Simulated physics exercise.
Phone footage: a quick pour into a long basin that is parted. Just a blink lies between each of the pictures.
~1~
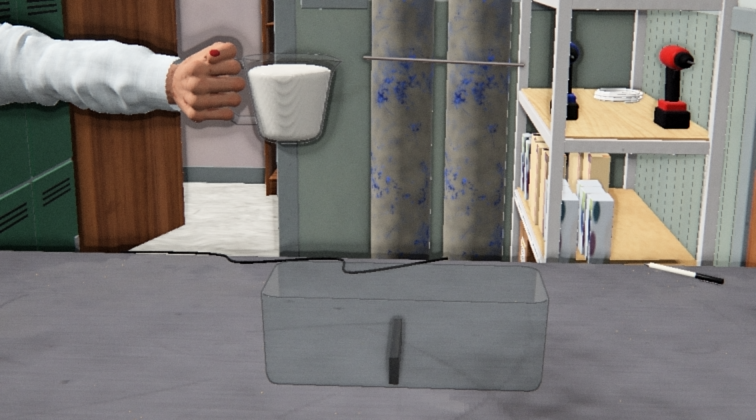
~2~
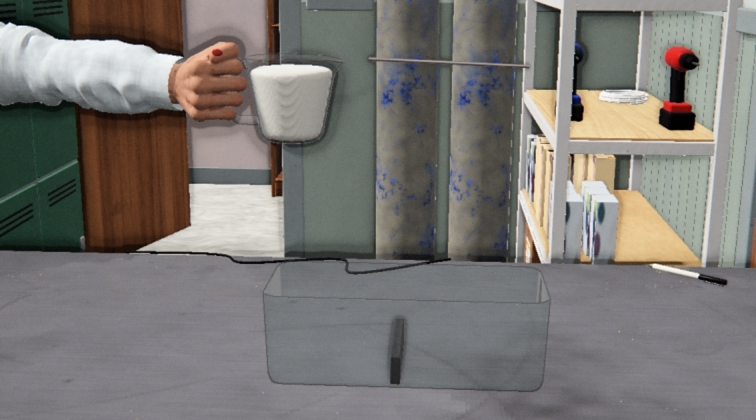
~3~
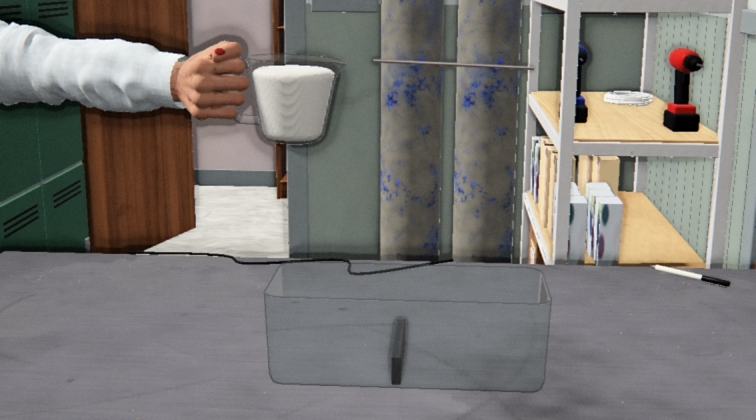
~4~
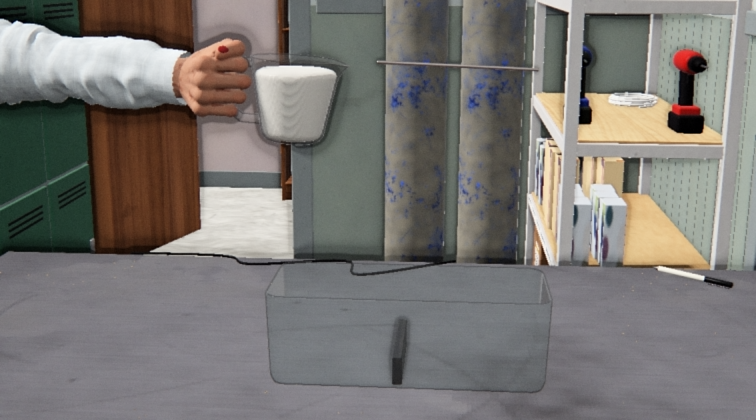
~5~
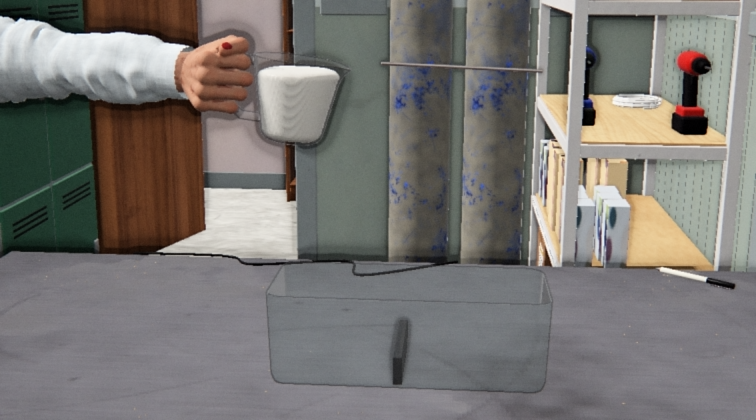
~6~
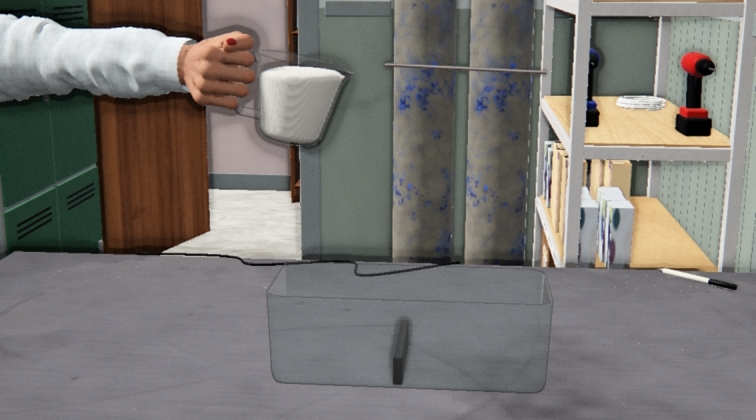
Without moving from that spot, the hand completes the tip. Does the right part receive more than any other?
The winner is the right compartment.
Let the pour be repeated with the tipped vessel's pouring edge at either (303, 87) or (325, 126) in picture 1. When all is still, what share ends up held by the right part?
First about 5, then 20 per cent.
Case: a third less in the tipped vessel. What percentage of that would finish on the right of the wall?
Near 60 in a hundred.
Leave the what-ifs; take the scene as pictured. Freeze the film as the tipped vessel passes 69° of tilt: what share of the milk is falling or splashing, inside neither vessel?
Estimate: Some 30 per cent.
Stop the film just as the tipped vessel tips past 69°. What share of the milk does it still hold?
Near 65 in a hundred still remains.
A moment on, the tilt is 69° and 65 per cent is still to pour, 1 is left of the wall and 5 right of it.
Next, the tilt is 106° and 8 per cent is still to pour, 5 is left of the wall and 62 right of it.
Then the tilt is 112° and 0 per cent is still to pour, 22 is left of the wall and 75 right of it.
Later the tilt is 112° and 0 per cent is still to pour, 22 is left of the wall and 76 right of it.
In the end 22 per cent lies left of the wall, 76 right of it and 3 outside.
